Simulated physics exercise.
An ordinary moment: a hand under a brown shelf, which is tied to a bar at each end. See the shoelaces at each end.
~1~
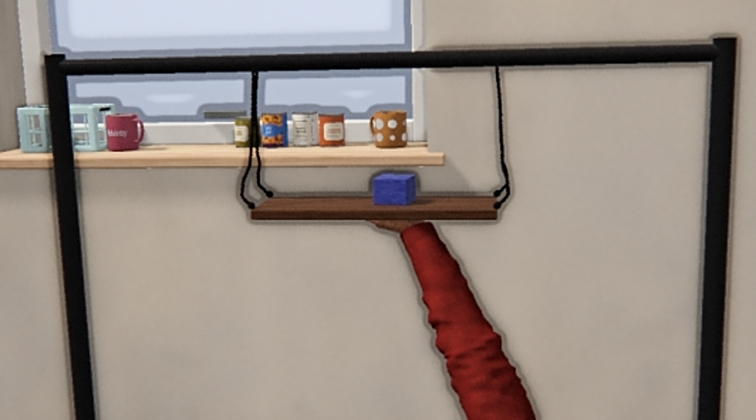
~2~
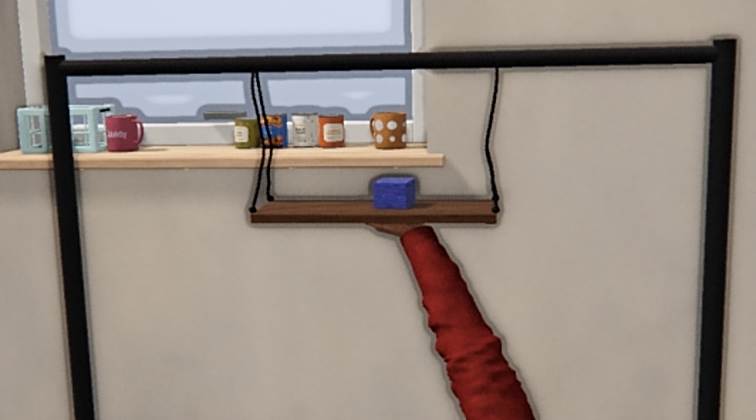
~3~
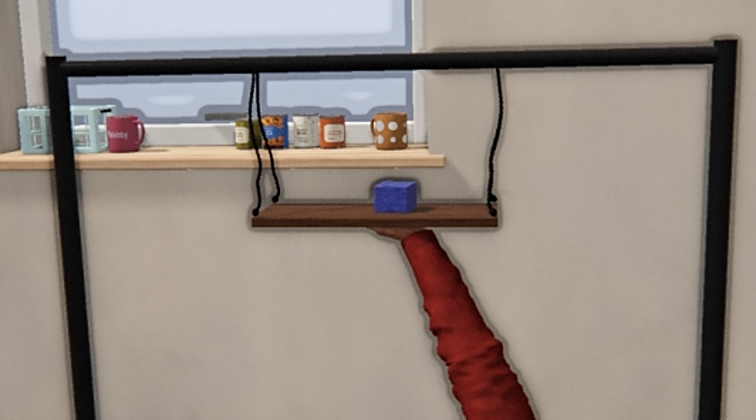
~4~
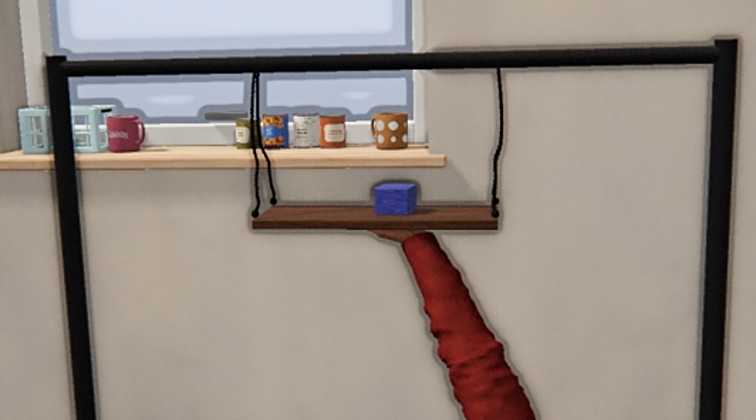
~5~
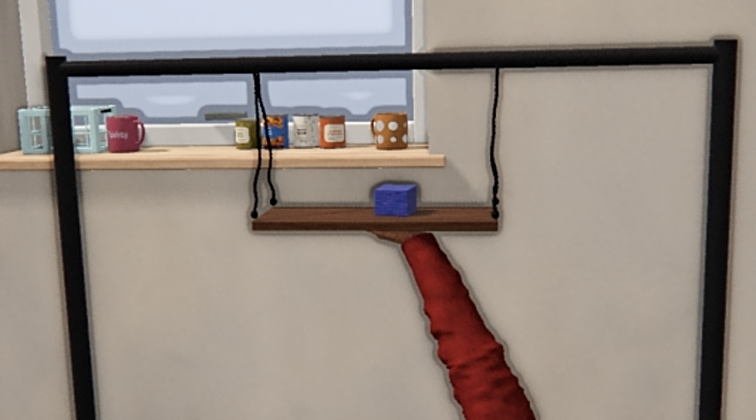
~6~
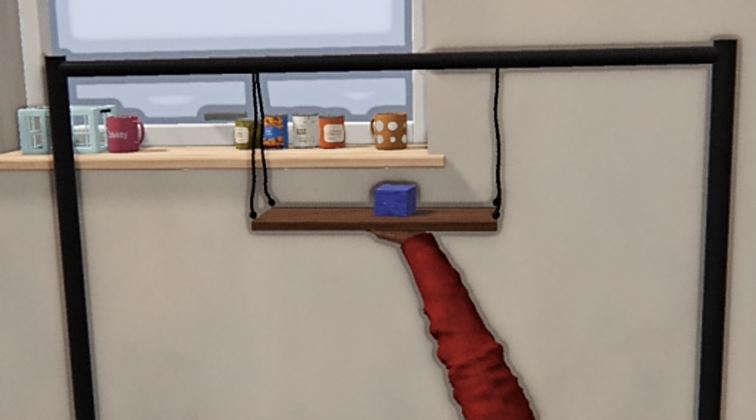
A brown shelf with a blue block on it lowers slightly above a red-sleeved arm.
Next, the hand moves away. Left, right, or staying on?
It stays up there.
Then, 0.26 s later than the last view, board level; block on the board near (395, 202).
Then, 0.66 s later than the last view, board level; block on the board near (396, 203).
Finally, board level; block on the board near (396, 203). The blue block stays on the board.
